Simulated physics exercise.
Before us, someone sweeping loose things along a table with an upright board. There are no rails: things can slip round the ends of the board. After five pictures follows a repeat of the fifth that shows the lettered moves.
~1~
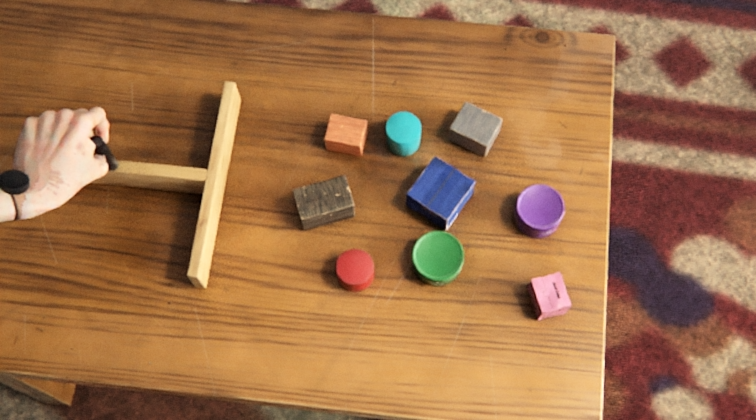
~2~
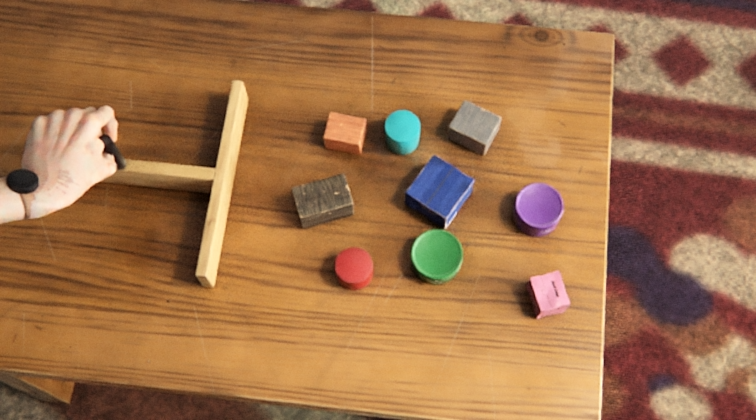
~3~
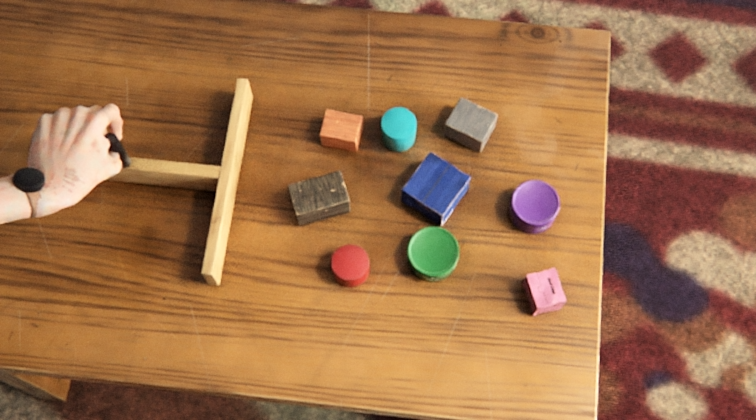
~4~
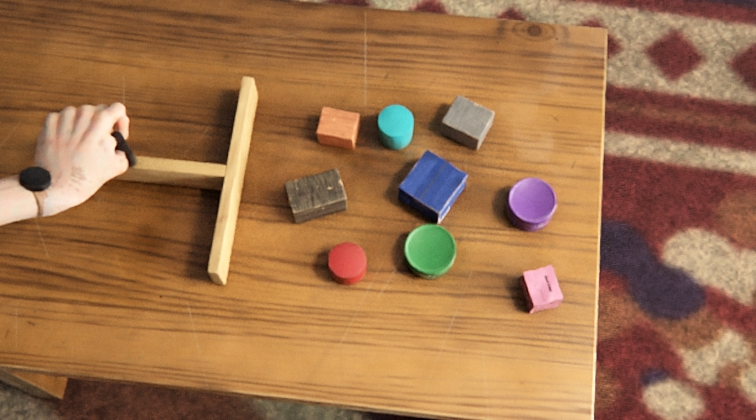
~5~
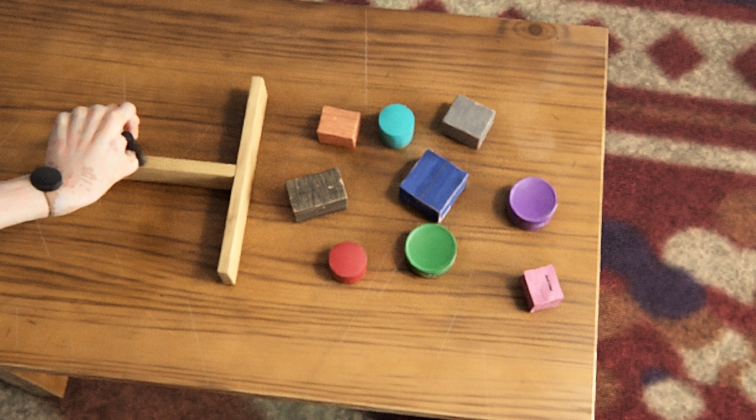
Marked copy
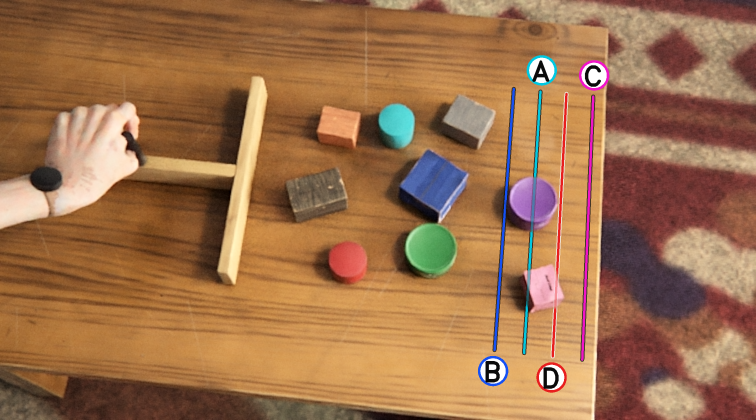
A hand gripping a wooden T-shaped board slid it slowly a short way to the right across a table, toward a scattered group of colourful blocks and round pieces, without touching any of them.
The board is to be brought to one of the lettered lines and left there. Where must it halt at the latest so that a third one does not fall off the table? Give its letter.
Up to line A.
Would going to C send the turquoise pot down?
Yes.
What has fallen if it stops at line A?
It is the purple jar.
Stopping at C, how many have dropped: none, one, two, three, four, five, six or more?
By then, six or more.
On the marked copy, A at (533, 216); B at (505, 213); C at (588, 221); D at (560, 219).
With A. Early on, board (344, 182); red tin (361, 264); turquoise pot (415, 128).
Further on, board (450, 192); pink packet (550, 292); purple jar (548, 210).
At the end, board (533, 201); purple jar over the edge; pink packet (591, 308); one fallen.
As for the rest, B is within the limit but short; C drops eight; D drops three.
